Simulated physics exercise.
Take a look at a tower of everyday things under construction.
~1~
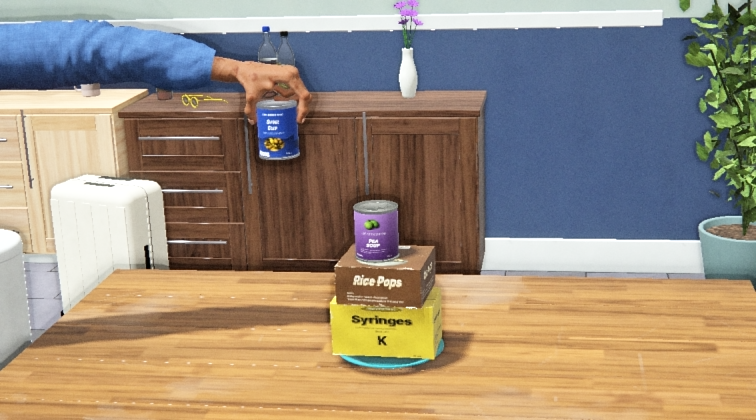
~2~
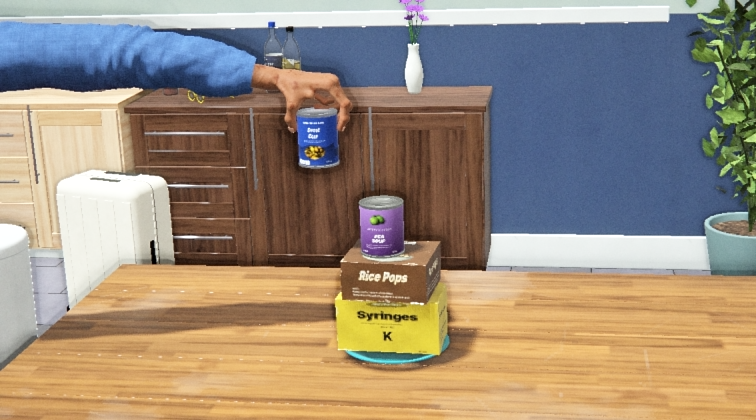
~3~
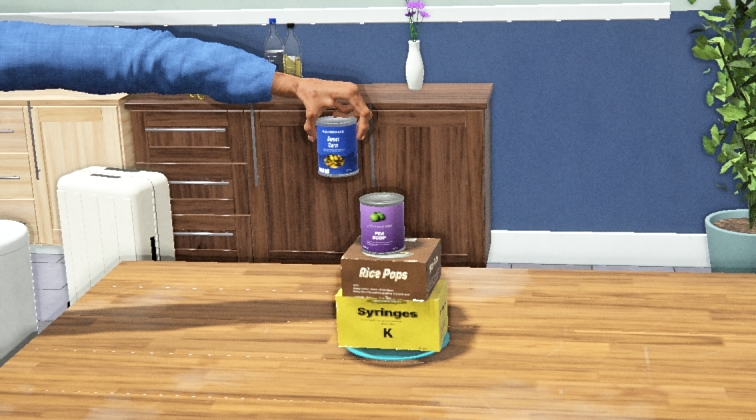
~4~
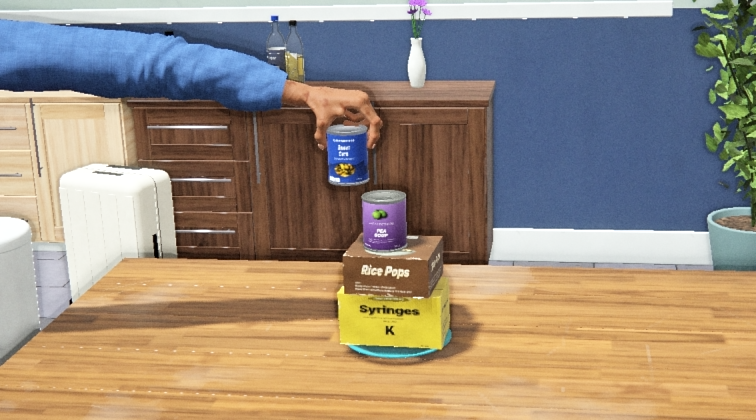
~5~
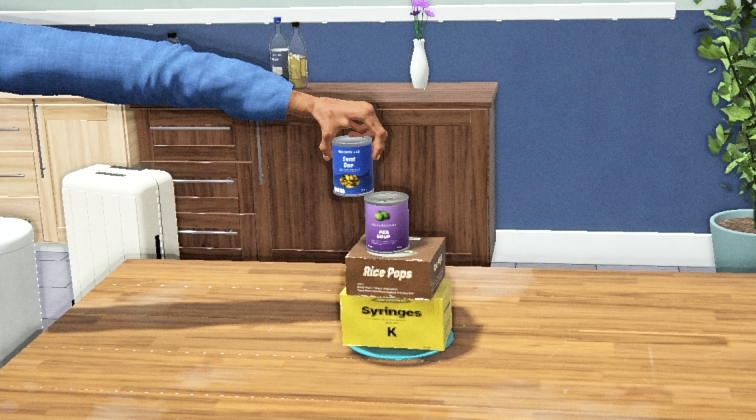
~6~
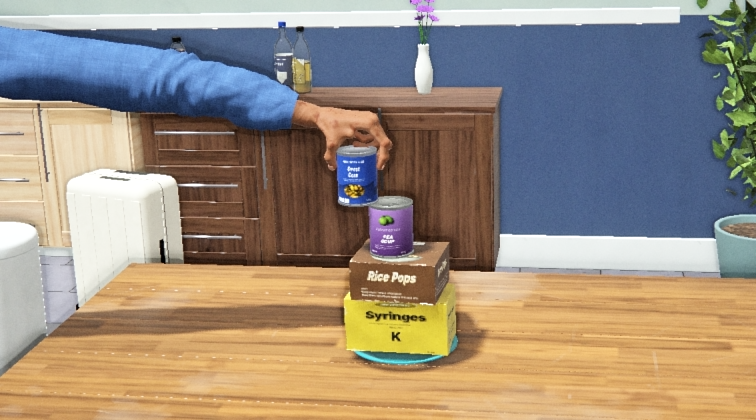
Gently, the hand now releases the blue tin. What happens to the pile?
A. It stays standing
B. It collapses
It collapses (B).
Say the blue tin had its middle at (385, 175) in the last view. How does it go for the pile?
The pile remains standing.
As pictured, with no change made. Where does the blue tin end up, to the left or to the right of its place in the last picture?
It ends up further left.
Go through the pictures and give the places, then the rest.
The first picture shows coming down; blue tin (278, 129); purple pot (377, 231).
The second picture shows coming down; blue tin (318, 137).
The third picture shows coming down; blue tin (337, 146); purple pot (383, 224).
The fourth picture shows coming down; blue tin (348, 155).
The fifth picture shows coming down; blue tin (353, 166); purple pot (387, 222).
The sixth picture shows set down, still held; blue tin (357, 176).
Then, 0.40 s later than the last frame, blue tin now fallen.
Then, 0.50 s later than the last frame, things are still on the move.
When it is over, fallen, blue tin; the other 4 as before. End places, in pixels of the last picture, blue tin near (269, 332). The pile gives way.
